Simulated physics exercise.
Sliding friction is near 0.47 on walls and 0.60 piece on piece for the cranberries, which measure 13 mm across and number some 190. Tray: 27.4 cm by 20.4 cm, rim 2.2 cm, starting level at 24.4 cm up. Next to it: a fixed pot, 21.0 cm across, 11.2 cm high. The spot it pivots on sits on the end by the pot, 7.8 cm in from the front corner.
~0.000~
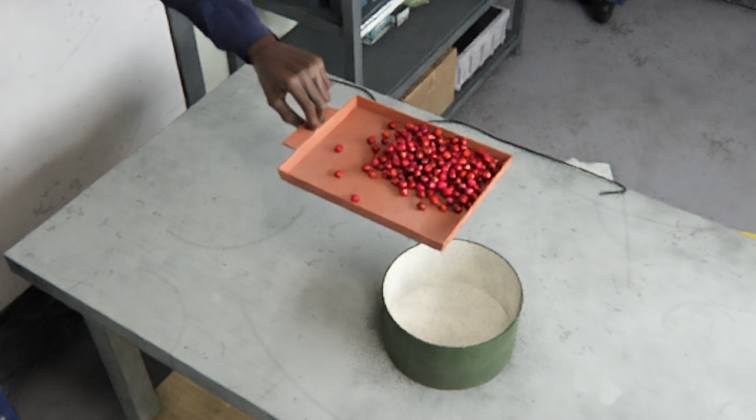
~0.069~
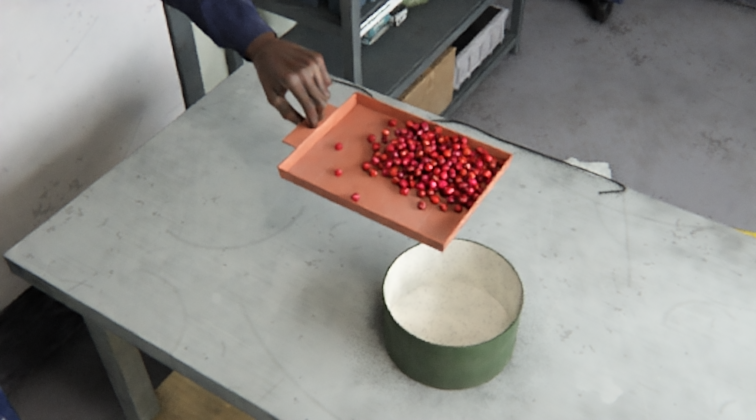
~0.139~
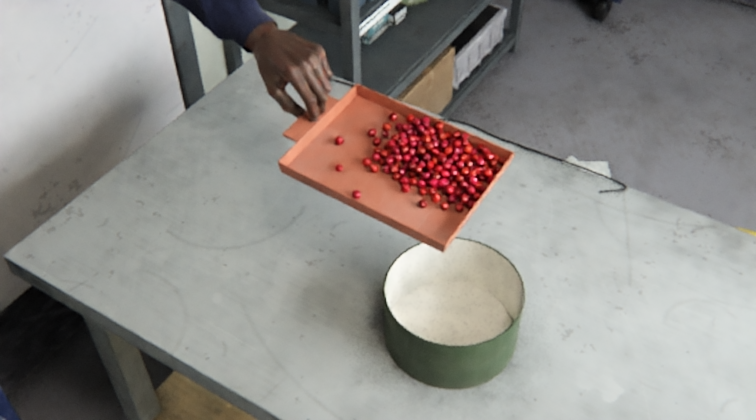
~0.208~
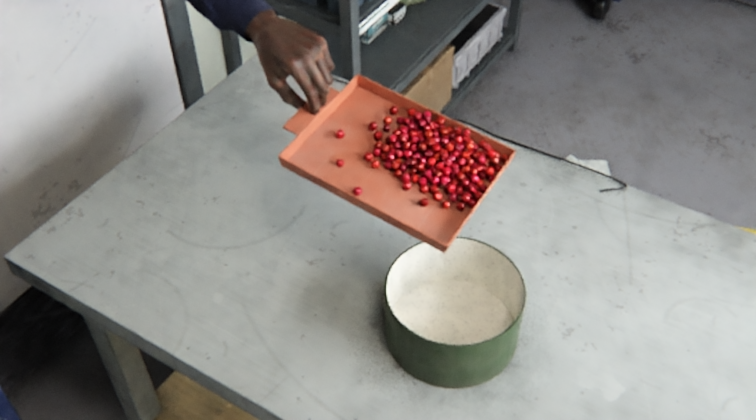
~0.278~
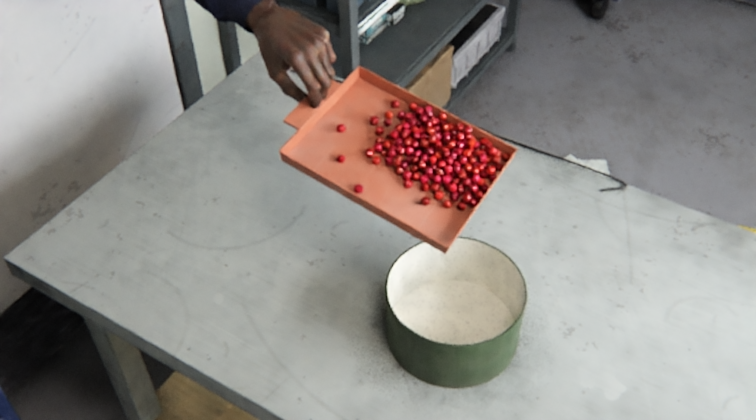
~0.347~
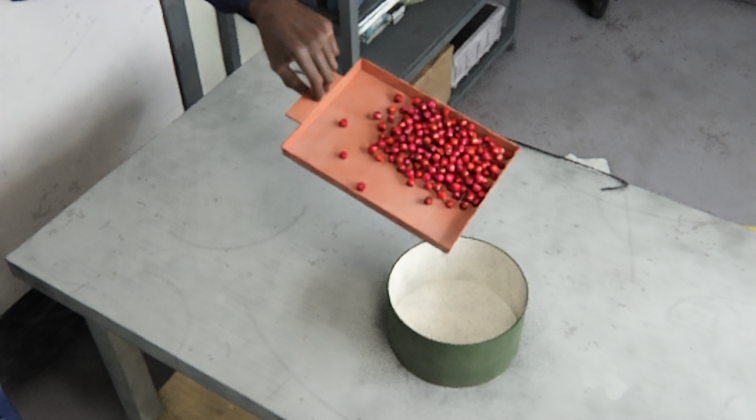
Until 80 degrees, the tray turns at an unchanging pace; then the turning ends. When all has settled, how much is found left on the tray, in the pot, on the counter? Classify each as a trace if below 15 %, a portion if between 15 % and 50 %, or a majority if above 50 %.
Tray: A majority. Pot: A portion. Counter: A trace.
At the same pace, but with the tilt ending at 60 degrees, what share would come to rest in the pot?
That would give about 10 per cent.
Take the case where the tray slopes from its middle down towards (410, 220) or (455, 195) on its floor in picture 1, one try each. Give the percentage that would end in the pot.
Around 15 % for the first direction, around 10 % for the second.
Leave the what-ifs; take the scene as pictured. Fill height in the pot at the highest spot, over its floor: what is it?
Top level: Approx. 1.5 cm.
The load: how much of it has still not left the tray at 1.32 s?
Value: About 90%.
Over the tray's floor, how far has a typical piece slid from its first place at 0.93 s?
It has moved some 5 cm from its start.
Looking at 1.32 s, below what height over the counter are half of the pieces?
Some 30 cm above the counter.
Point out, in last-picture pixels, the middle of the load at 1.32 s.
Near pixel (469, 189).
After 0.93 s, tilt 46 degrees; the tray holds 100 %, the pot 0 %.
After 1.32 s, tilt 66 degrees; the tray holds 90 %, the pot 5 %.
Then, at 1.80 s, tilt 80 degrees; the tray holds 75 %, the pot 15 %.
In the end, at 2.7 s, tray 70 %, pot 30 %, counter 0 %.
